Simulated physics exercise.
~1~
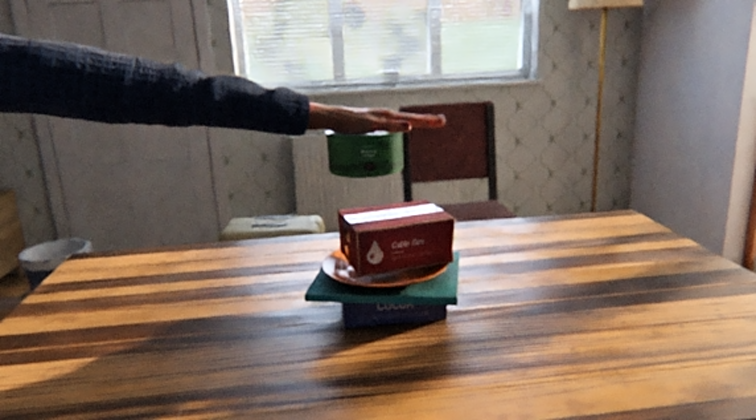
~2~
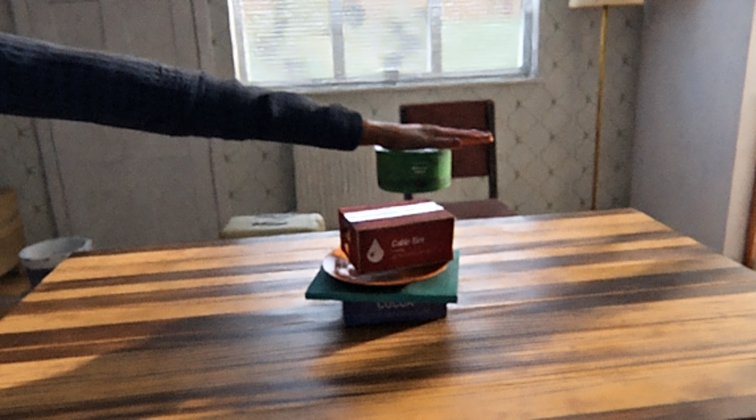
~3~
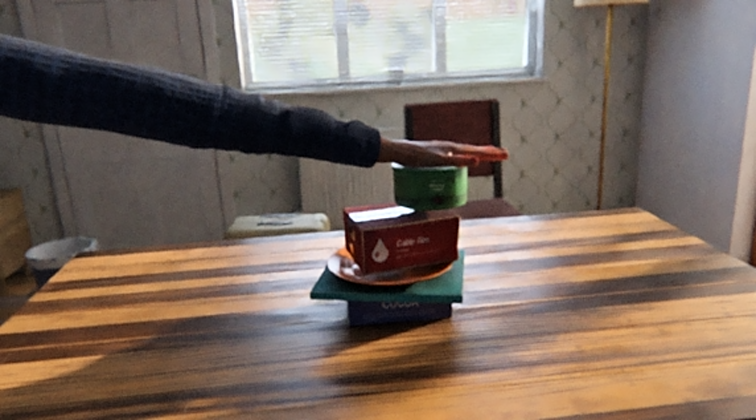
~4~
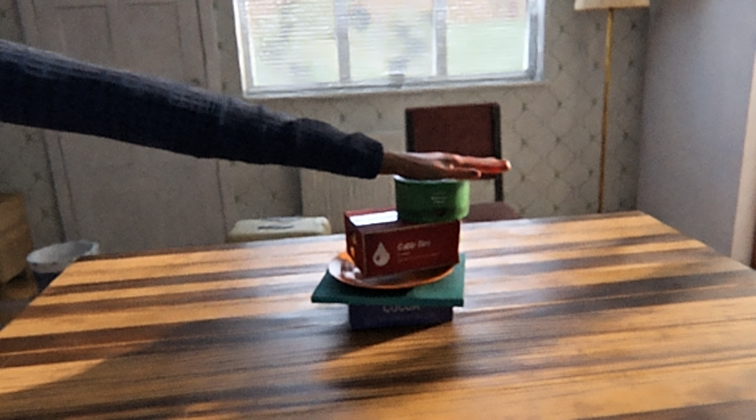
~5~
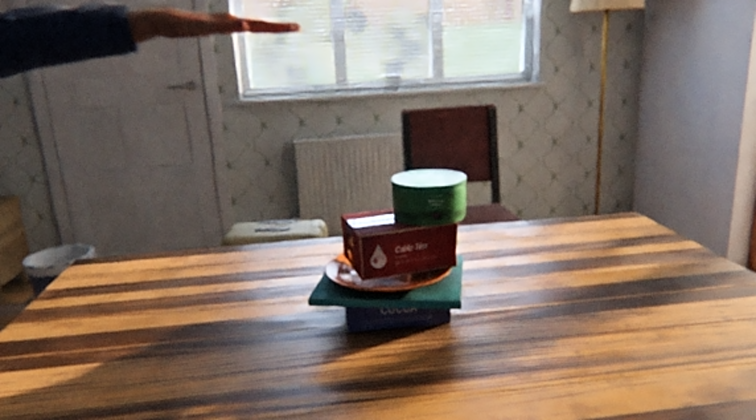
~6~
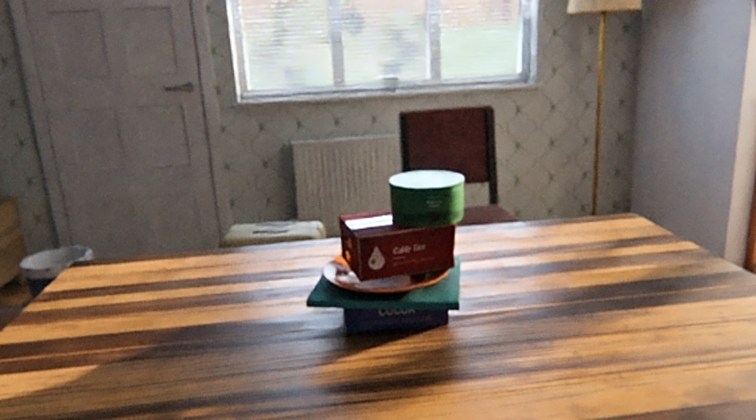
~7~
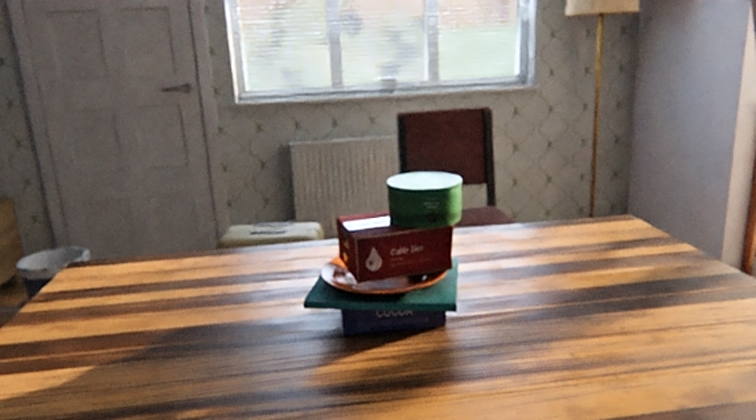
On a striped wooden table by a window, a hand carried a green tub to the right and lowered it onto the right end of a red box, stacked above an orange plate, then let go and withdrew, and the pile stayed standing.
